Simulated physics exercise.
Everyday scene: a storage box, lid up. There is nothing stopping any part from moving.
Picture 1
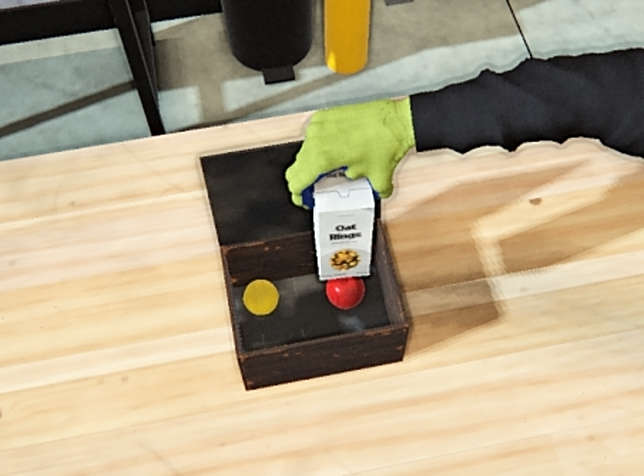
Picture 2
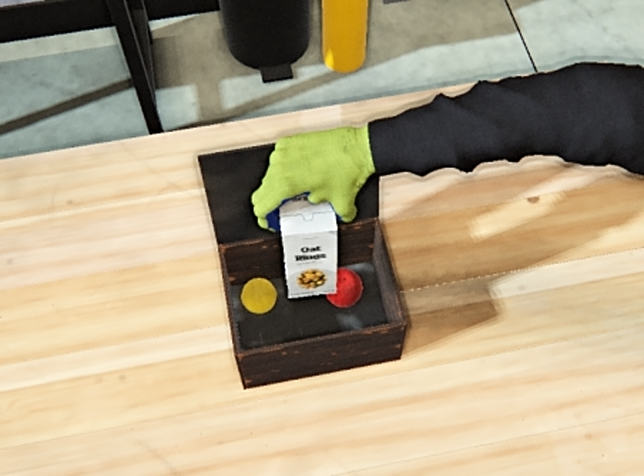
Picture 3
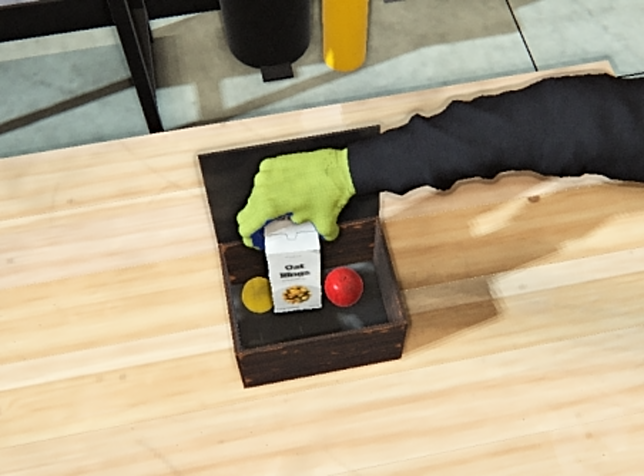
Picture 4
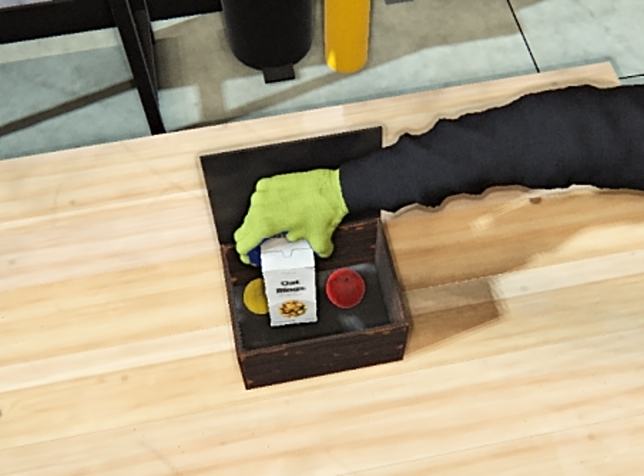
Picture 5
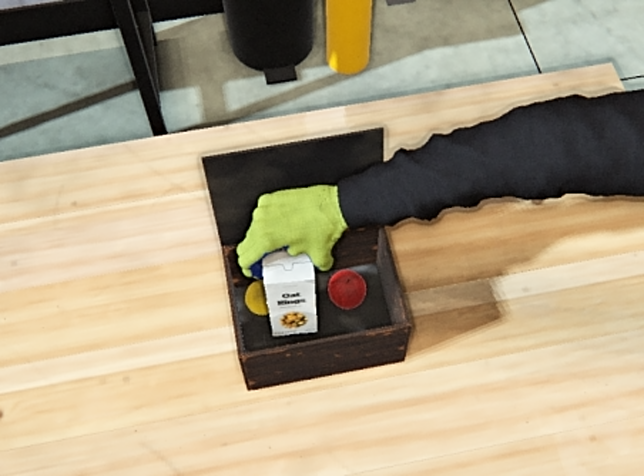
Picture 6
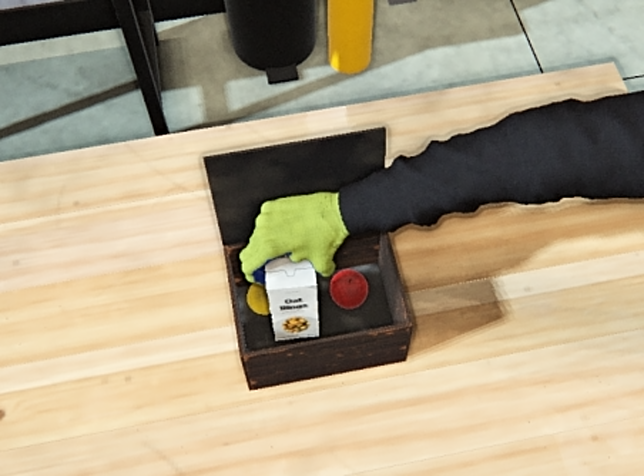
A gloved hand moves a white carton left and down into a dark storage box.
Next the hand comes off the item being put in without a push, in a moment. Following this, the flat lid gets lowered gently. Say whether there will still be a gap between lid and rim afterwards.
There will still be a gap.
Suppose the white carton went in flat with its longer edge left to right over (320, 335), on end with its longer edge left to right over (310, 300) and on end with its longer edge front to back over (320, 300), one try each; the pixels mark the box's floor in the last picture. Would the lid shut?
So: First shut tight, second open, third shut tight.
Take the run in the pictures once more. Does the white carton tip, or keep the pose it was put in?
Observation: The white carton keeps the set orientation.
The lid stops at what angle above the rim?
The lid sits around 25° above the rim.
Then, 0.60 s on from there, white carton turned 6° from how it was put near (304, 323).
Then, 1.50 s on from there, lid 65° above the rim; white carton shifted about its own width near (298, 322).
Then, 2.50 s on from there, lid 27° above the rim; white carton shifted about its own width near (298, 322).
In the end, lid 27° above the rim; moved from the start, white carton; the other 2 unmoved. At the end, from the last picture's camera, white carton near (298, 322).
